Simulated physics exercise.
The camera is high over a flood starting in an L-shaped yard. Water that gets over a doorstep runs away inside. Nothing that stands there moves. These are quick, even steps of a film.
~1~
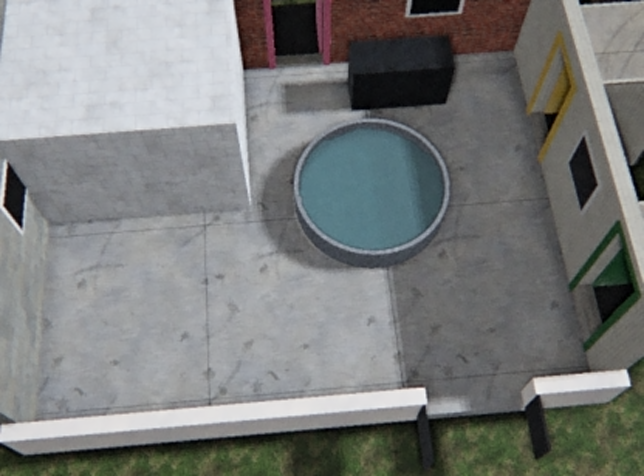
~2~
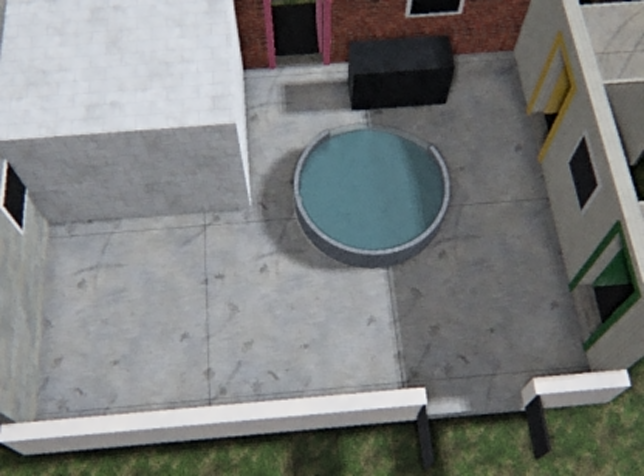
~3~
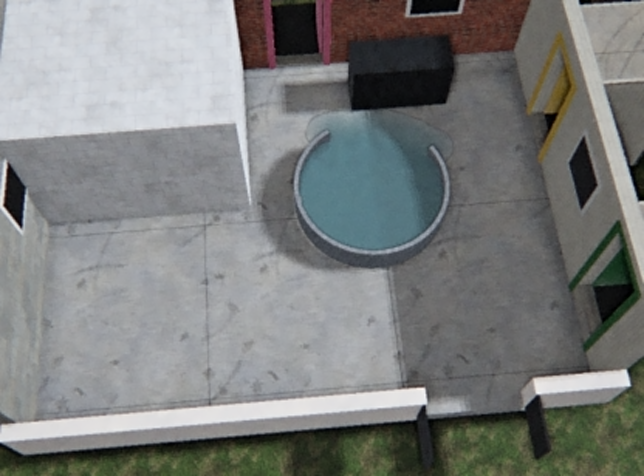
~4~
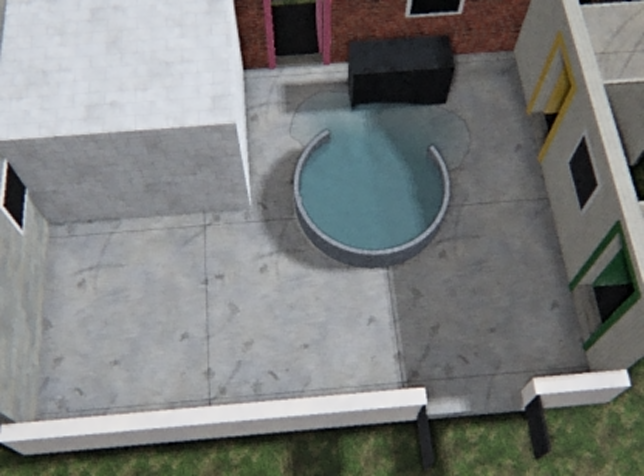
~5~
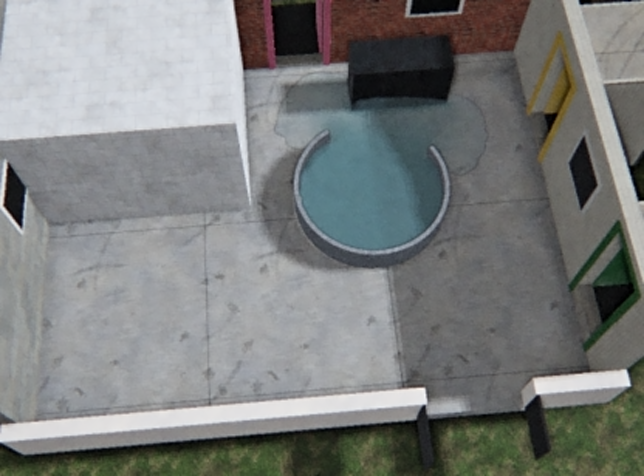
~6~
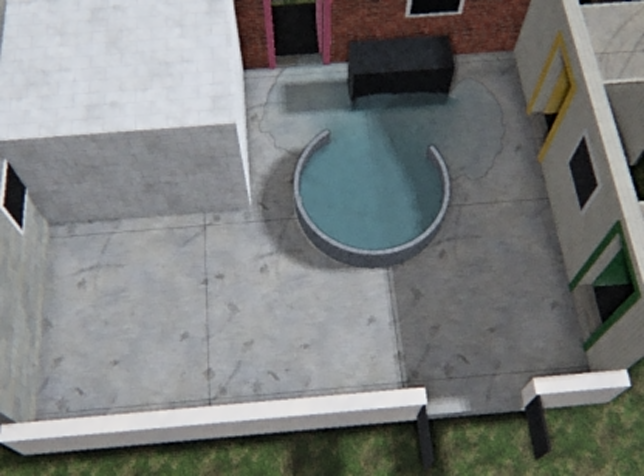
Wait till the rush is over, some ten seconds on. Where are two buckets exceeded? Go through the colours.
One by one: The yellow door lets in a lot; the green door admits no more than that; the pink door lets in a lot.
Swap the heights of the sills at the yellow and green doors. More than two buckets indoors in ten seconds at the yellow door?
My reading: The yellow one lets less in.
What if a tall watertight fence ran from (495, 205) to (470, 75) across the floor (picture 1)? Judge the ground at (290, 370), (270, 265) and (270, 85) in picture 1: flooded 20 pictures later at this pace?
As listed: Dry, free of water, flooded.
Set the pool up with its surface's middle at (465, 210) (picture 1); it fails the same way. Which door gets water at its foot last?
That is the green one.
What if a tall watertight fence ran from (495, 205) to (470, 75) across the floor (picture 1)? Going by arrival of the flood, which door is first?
First comes the one in pink.
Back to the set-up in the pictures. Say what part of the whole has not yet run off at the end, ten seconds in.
Roughly 74 per cent.
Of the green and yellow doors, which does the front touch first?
First comes the yellow-painted one.
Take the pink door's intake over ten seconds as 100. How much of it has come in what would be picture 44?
I make it 80 per cent.
A moment on, water covers 15 % of the floor; the yellow door wet at the sill, nothing in, the green door not reached, the pink door over two buckets in.
Next, water covers 25 % of the floor; the yellow door over two buckets in, the green door not reached, the pink door far over two buckets in.
Then, water covers 35 % of the floor; the yellow door far over two buckets in, the green door wet at the sill, nothing in, the pink door far over two buckets in.
Later, water covers 55 % of the floor; the yellow door far over two buckets in, the green door wet at the sill, nothing in, the pink door far over two buckets in.
In the end, water covers 75 % of the floor; the yellow door far over two buckets in, the green door wet at the sill, nothing in, the pink door far over two buckets in.
